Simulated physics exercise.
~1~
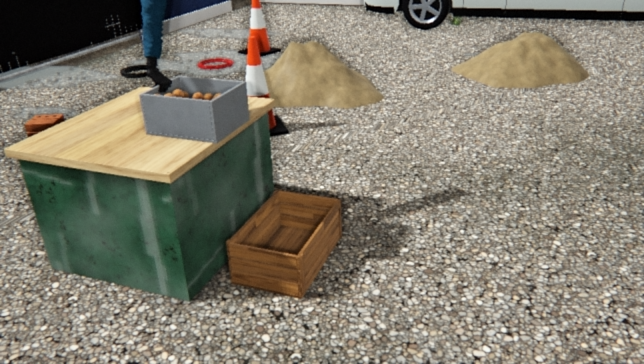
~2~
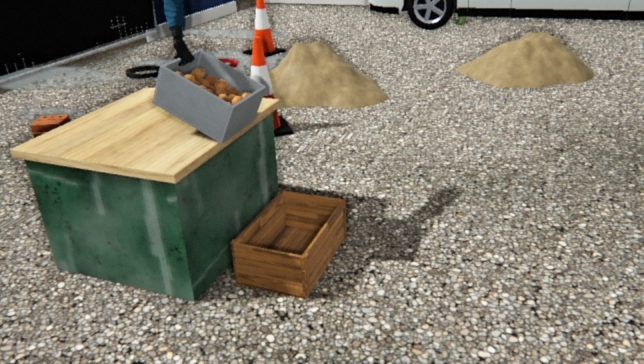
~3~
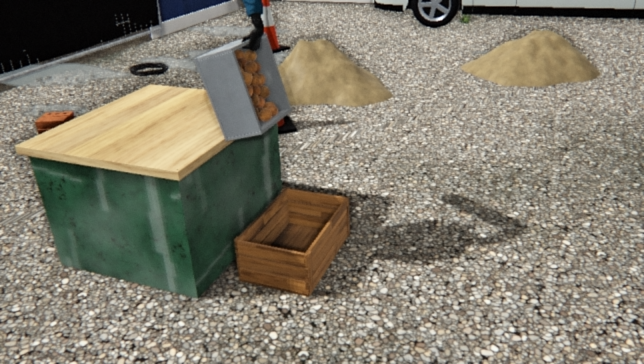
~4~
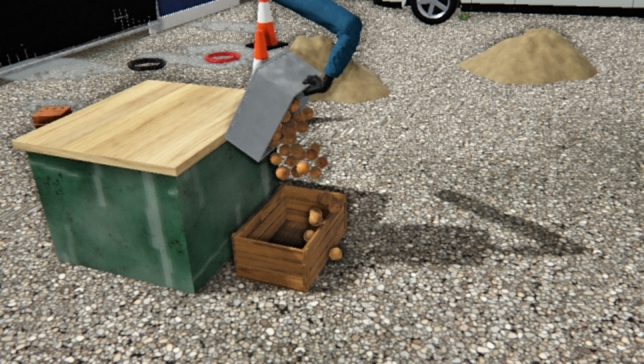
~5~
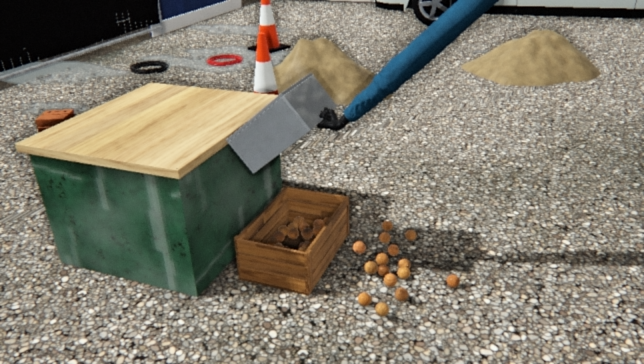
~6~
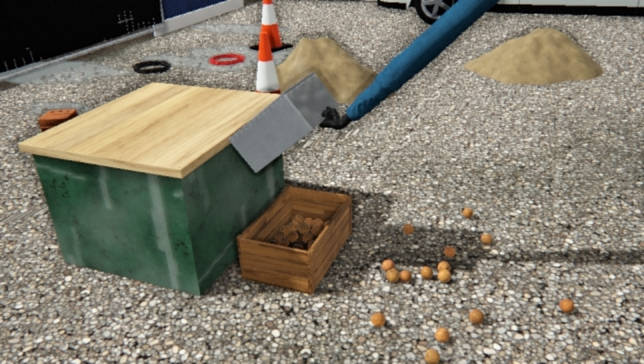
We see a blue arm tip a grey crate of onions over the end of a green bench with a wooden top, spilling them toward a wooden bin below; many drop inside, while others land on the gravel to the right and roll outward, and the crate stays overturned.
